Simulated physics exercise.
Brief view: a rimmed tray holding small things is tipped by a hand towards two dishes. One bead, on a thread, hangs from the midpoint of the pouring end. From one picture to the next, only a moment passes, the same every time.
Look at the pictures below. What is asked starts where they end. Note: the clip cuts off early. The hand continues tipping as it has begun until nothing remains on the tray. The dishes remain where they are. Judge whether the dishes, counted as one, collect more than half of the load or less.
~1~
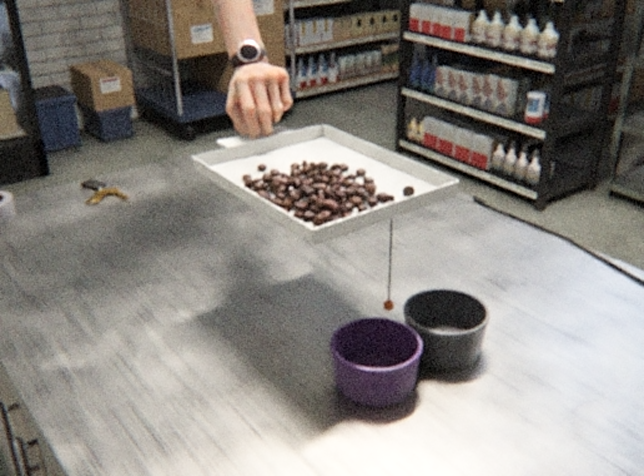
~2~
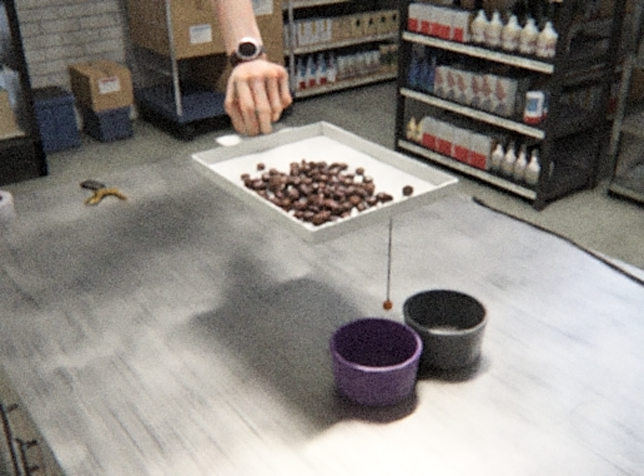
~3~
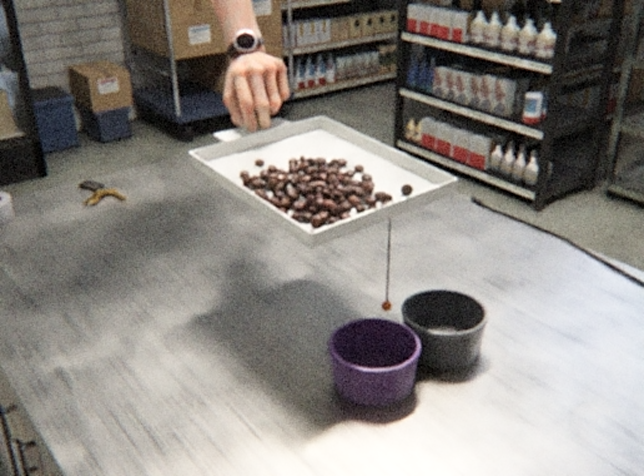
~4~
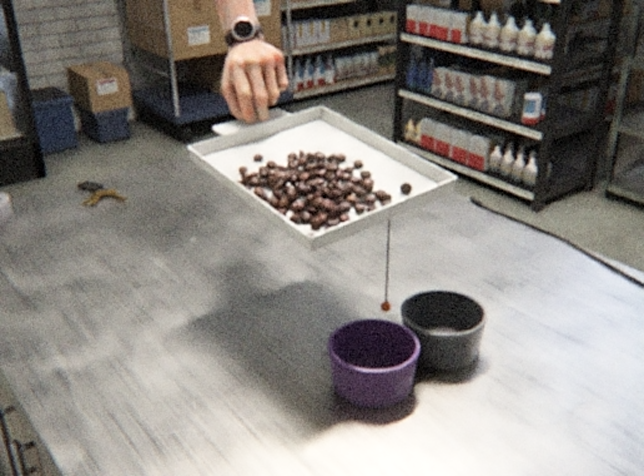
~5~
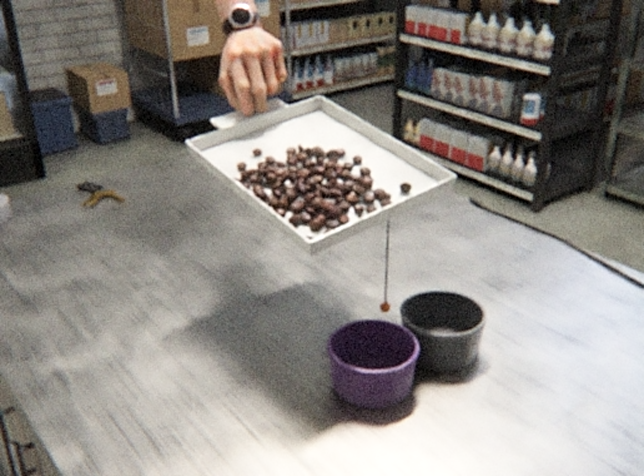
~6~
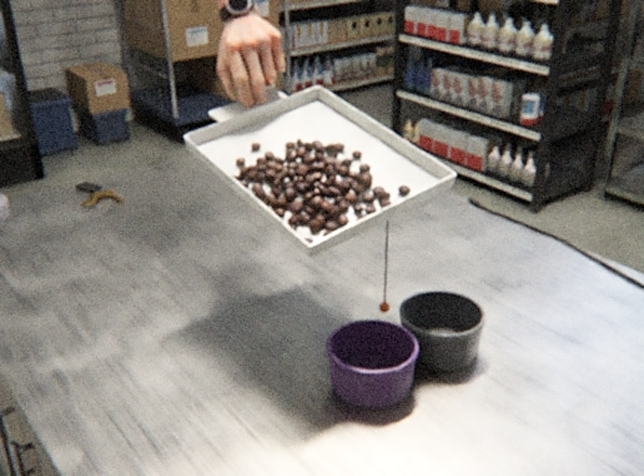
The greater share ends up outside the dishes.
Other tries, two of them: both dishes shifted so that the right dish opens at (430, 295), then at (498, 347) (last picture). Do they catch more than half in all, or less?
In the first position a minority, in the second a minority.
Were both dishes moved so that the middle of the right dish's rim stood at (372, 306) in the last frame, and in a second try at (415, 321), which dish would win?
In the first position the left of the two, in the second the left of the two.
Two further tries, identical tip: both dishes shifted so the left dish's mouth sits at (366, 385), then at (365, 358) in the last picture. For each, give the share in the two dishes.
I'd say about 10 percent, followed by about 30 percent.
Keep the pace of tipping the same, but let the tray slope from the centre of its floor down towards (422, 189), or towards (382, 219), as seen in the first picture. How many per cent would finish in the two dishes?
Case one near 50 %; case two near 50 %.
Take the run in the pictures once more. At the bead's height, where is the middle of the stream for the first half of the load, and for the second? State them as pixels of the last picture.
Earlier half at (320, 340), later half at (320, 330).
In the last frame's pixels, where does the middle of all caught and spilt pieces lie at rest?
Roughly at (311, 400), give or take.
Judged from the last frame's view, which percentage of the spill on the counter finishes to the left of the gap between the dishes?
Around 100 percent of the pieces.
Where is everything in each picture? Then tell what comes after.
In the first frame, corners of the pouring end (314, 228) and (456, 180), level; middle of the load (314, 188), flat chocolate drops; left dish (405, 380); right dish (475, 344); bead on its thread (389, 305).
In the second frame, corners of the pouring end (313, 229) and (455, 180), level; middle of the load (313, 187).
In the third frame, corners of the pouring end (312, 232) and (454, 179), tipped barely, lowest at the left corner; middle of the load (312, 186).
In the fourth frame, corners of the pouring end (311, 236) and (454, 177), tipped a little, lowest at the left corner; middle of the load (311, 184).
In the fifth frame, corners of the pouring end (311, 240) and (454, 175), tipped a little, lowest at the left corner; middle of the load (310, 183).
In the sixth frame, corners of the pouring end (310, 244) and (453, 173), tipped a little, lowest at the left corner; middle of the load (310, 181); left dish (401, 382); right dish (471, 345).
Just after the last frame, tray tipped steeply; every one on the tray.
A moment on, tray tipped right over; roughly a quarter on the tray; roughly a quarter in the left dish; roughly half outside both; about a tenth in the air.
Further on, tray tipped past a quarter turn; roughly a quarter in the left dish; the larger part outside both.
When it is over, tray tipped past a quarter turn; roughly a quarter in the left dish; not one in the right dish; the larger part outside both.
